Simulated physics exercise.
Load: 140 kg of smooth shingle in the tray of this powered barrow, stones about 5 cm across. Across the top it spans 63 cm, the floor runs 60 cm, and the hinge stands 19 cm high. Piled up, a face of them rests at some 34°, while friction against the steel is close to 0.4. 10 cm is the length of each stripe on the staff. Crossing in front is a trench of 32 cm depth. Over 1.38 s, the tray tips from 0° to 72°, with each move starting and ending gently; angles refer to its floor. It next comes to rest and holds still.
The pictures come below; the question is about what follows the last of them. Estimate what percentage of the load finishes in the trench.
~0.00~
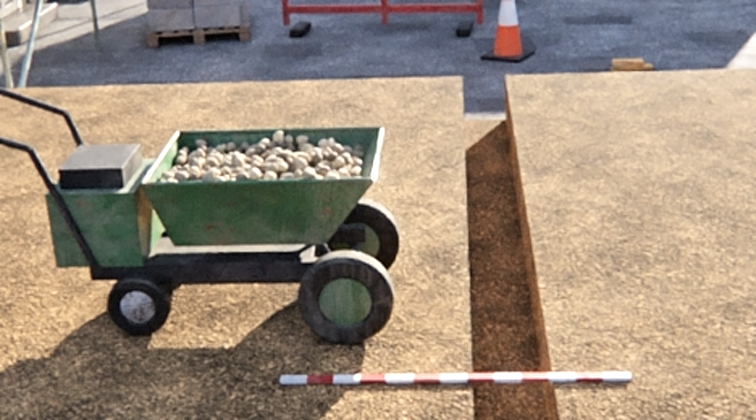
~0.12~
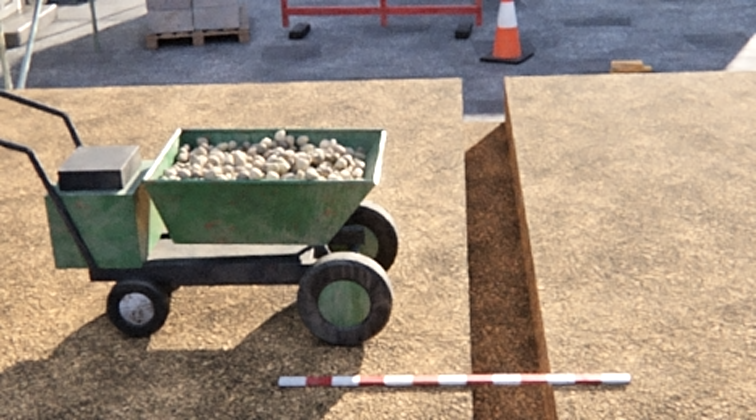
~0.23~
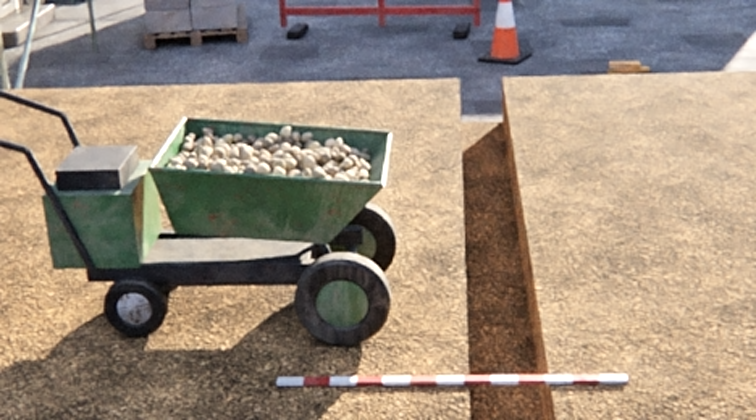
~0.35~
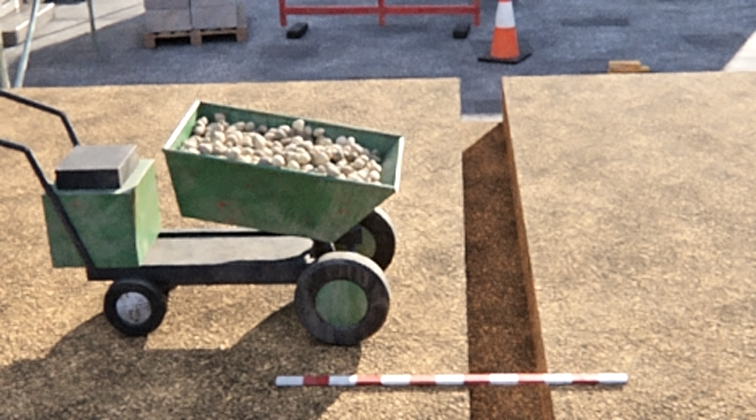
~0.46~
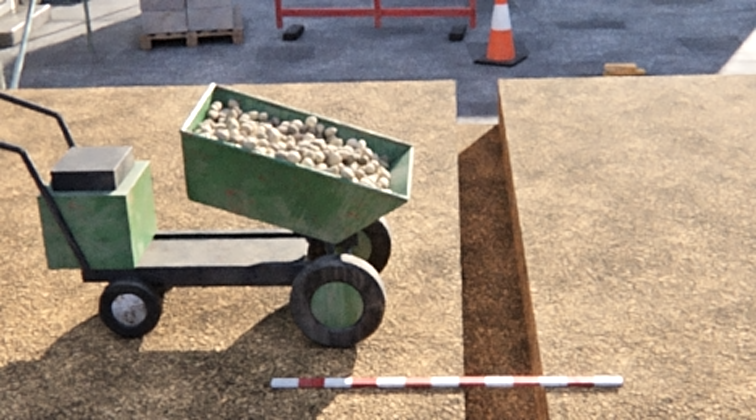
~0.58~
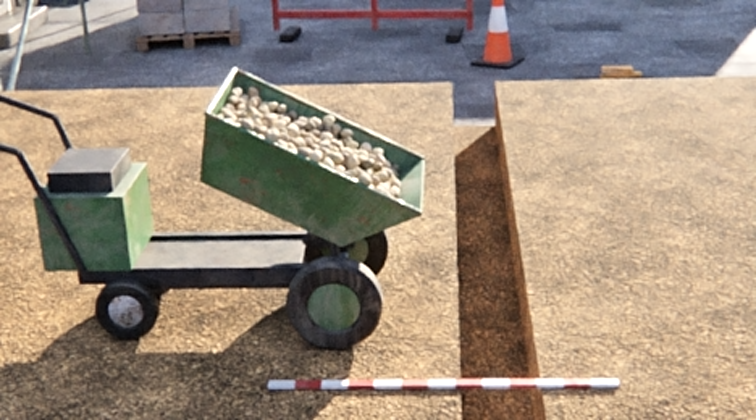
Roughly 66 percent.
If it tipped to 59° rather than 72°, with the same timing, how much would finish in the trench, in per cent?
In that case some 60 per cent.
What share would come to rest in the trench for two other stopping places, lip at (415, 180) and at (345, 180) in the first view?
That gives roughly 30 per cent and roughly 90 per cent.
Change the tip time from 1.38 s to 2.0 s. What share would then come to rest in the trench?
About 75%.
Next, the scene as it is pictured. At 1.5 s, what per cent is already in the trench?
Around 35 per cent of it.
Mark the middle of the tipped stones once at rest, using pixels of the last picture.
Roughly at (514, 351).
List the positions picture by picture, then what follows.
In the first frame, lip at (374, 180), floor tilted 0°, highest stones at (283, 150).
In the second frame, lip at (376, 183), floor tilted 1°, highest stones at (273, 151); the stones move at 0.2 m/s on average.
In the third frame, the tray is at 5°, its lip at (383, 186); the top of the load is at (229, 143); the stones move at 0.4 m/s on average.
In the fourth frame, the tray is at 11°, its lip at (396, 190); the top of the load is at (211, 130); the stones move at 0.5 m/s on average.
In the fifth frame, lip at (408, 200), floor tilted 19°, highest stones at (221, 114); the stones move at 0.7 m/s on average.
In the sixth frame, lip at (421, 214), floor tilted 27°, highest stones at (241, 101); the stones move at 0.7 m/s on average.
After 1.0 s the floor is at 60°; 99 % in the tray, 1 % in the trench; the foremost stones are at (479, 230).
After 1.5 s the floor is at 72°; 41 % in the tray, 37 % in the trench, 23 % past the trench; the foremost stones are at (630, 316).
After 1.8 s the floor is at 72°; 14 % in the tray, 52 % in the trench, 34 % past the trench; the foremost stones are at (734, 292).
After 3.8 s the floor is at 72°; 0 % in the tray, 66 % in the trench, 34 % past the trench; the foremost stones are past the picture's edge.
